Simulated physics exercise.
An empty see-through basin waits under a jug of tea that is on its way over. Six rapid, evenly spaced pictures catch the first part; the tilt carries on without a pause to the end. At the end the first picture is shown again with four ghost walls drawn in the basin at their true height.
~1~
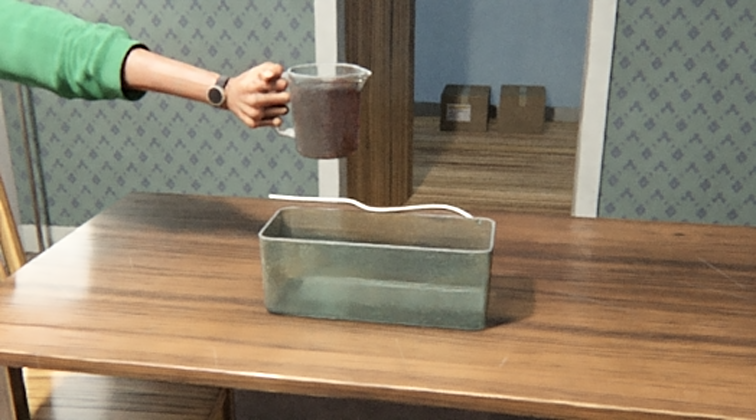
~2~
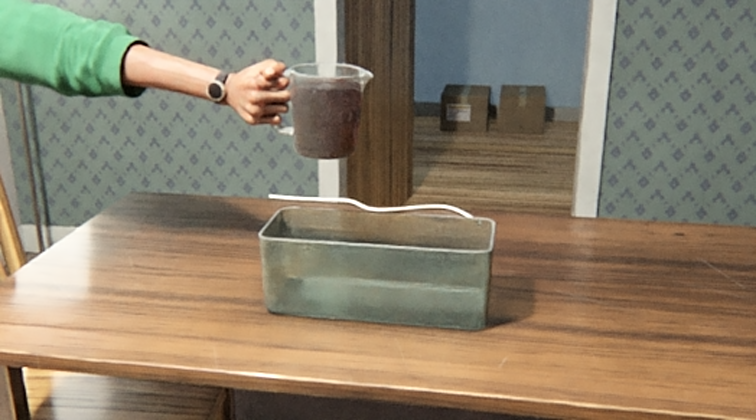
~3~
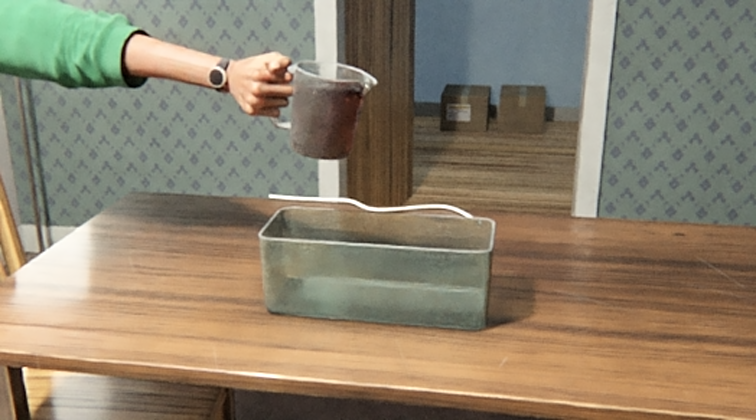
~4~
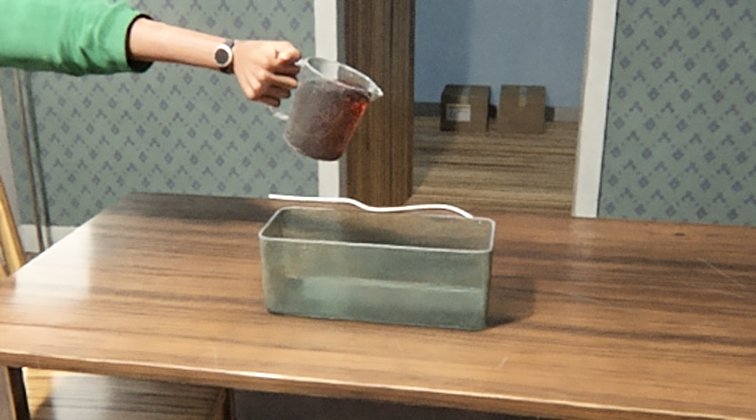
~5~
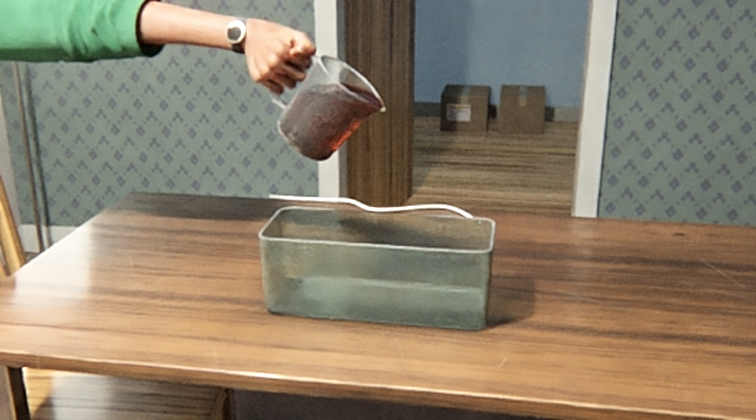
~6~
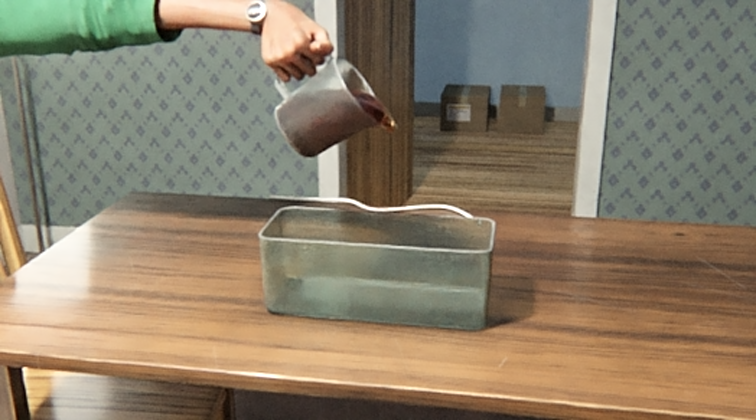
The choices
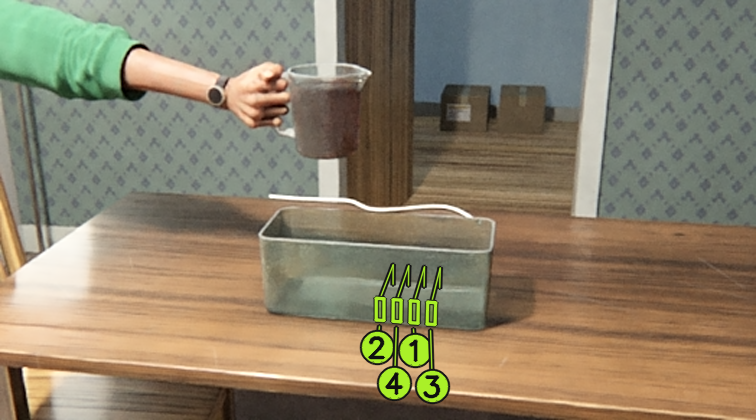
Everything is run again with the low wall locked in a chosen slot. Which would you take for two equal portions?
Choose 1.
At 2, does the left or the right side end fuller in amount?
The right one.
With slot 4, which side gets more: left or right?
More ends on the right.
On the marked copy, 1 at (413, 328); 2 at (379, 326); 3 at (430, 330); 4 at (396, 327).
For slot 1, about 50 % ends left of the wall and 47 % right of it.
For slot 2, about 9 % ends left of the wall and 87 % right of it; 4 % is lost outside.
For slot 3, about 84 % ends left of the wall and 12 % right of it; 5 % is lost outside.
For slot 4, about 16 % ends left of the wall and 81 % right of it; 4 % is lost outside.
